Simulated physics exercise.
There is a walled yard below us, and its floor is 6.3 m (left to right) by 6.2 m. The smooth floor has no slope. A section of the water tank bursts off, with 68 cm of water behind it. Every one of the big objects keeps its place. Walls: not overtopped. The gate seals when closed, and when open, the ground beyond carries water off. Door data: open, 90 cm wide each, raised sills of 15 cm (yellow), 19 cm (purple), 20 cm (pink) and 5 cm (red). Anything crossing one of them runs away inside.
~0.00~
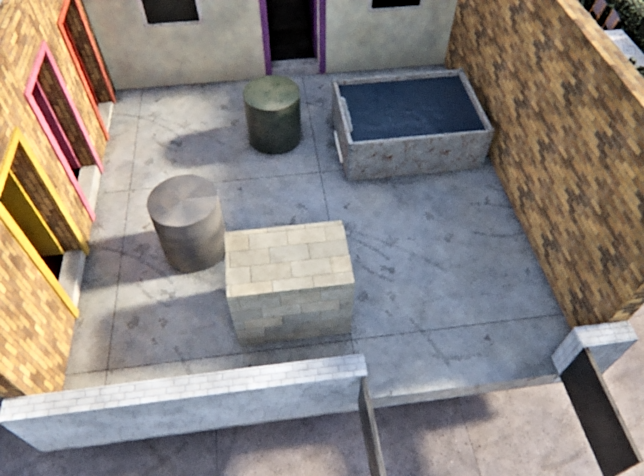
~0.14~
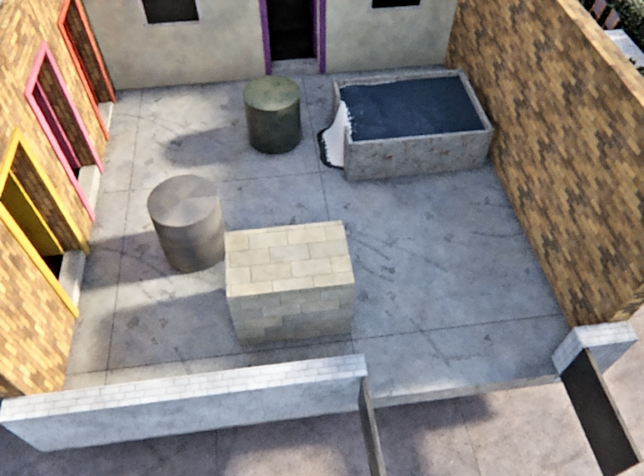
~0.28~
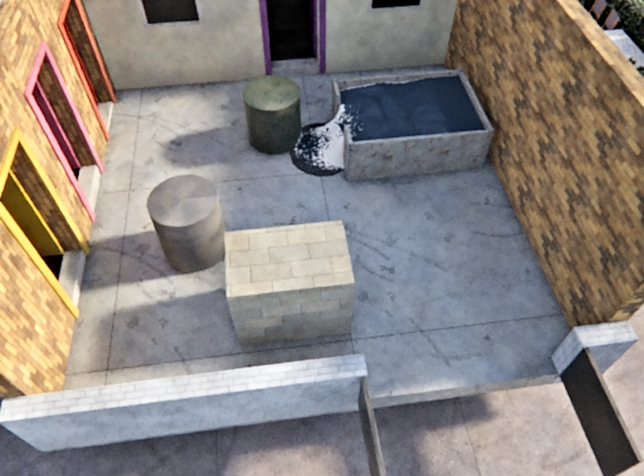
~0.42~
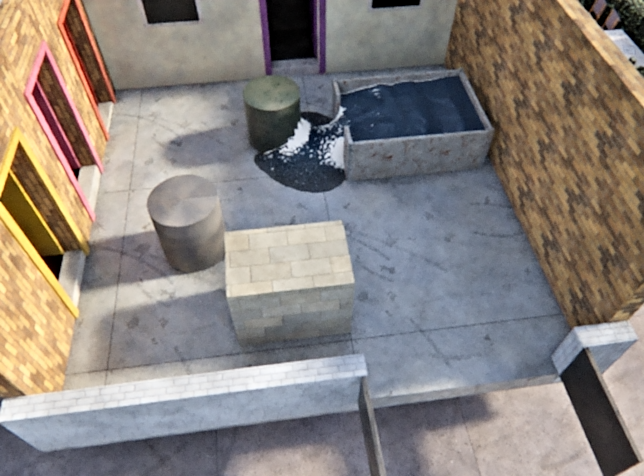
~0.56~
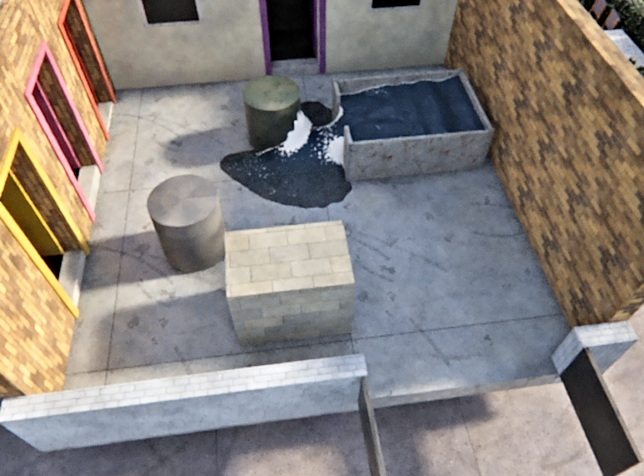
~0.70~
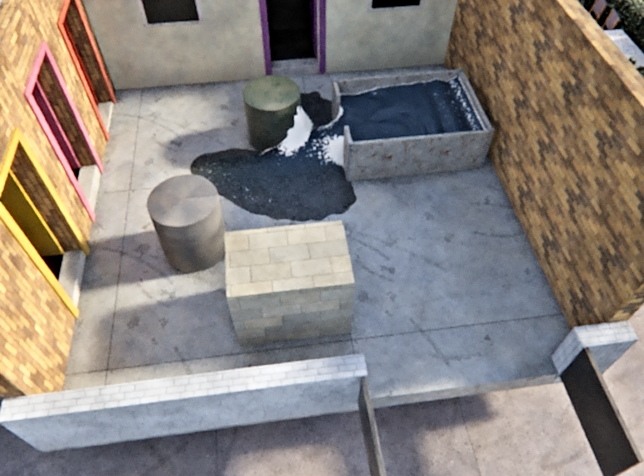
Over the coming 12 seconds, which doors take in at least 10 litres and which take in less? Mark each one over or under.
Yellow door - under; purple door - under; pink door - under; red door - over.
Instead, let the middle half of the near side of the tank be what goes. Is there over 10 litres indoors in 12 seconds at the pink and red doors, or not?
Compared with the limit, pink is lower and red is lower.
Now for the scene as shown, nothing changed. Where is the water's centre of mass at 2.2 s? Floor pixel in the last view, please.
I'd put it close to (335, 155).
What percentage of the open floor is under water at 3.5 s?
Around 65 per cent wet.
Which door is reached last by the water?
The red door.
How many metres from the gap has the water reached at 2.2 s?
Distance: Approx. 5.2 m.
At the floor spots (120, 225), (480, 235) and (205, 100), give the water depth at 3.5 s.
9, 0 and 2 cm.
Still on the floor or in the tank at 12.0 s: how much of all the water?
Share still there: About 92 %.
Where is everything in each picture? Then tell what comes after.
Still water, 68 cm deep, in the water tank at (409, 108), in the first picture.
Water pours out at (343, 134) and has run 0.5 m, to (334, 165); typically 10 cm deep outside, 68 cm at the water tank's back, in the second picture.
The front is at (295, 154), 0.8 m from the gap at (343, 136); 0.7 m2 of floor is under water; 68 cm left at the back of the water tank, in the third picture.
The front is at (263, 164), 1.4 m from the gap at (343, 137); 1.4 m2 of floor is under water; 68 cm left at the back of the water tank, in the fourth picture.
Water pours out at (343, 136) and has run 1.9 m, to (230, 170); typically 5 cm deep outside, 66 cm at the water tank's back, in the fifth picture.
The front is at a hidden place, 2.4 m from the gap at (343, 136); 3.3 m2 of floor is under water; 59 cm left at the back of the water tank, in the sixth picture.
After 1.4 s water covers 25 % of the floor and is deepest (48 cm) near (311, 140); yellow door not reached, purple door 13 cm at the sill, 0 L in, pink door 9 cm at the sill, 0 L in, red door not reached.
After 2.2 s water covers 40 % of the floor and is deepest (36 cm) near (311, 140); yellow door 8 cm at the sill, 0 L in, purple door 19 cm at the sill, 3 L in, pink door 16 cm at the sill, 0 L in, red door not reached.
After 3.5 s water covers 65 % of the floor and is deepest (28 cm) near (311, 140); yellow door 7 cm at the sill, 0 L in, purple door 12 cm at the sill, 4 L in, pink door 13 cm at the sill, 2 L in, red door 8 cm at the sill, 1 L in.
After 7.0 s water covers 90 % of the floor and is deepest (15 cm) near (311, 140); yellow door 6 cm at the sill, 0 L in, purple door 7 cm at the sill, 4 L in, pink door 8 cm at the sill, 3 L in, red door 7 cm at the sill, 30 L in.
After 12.0 s water covers 100 % of the floor and is deepest (10 cm) near (269, 277); yellow door 6 cm at the sill, 0 L in, purple door 6 cm at the sill, 4 L in, pink door 6 cm at the sill, 3 L in, red door 7 cm at the sill, 40 L in.
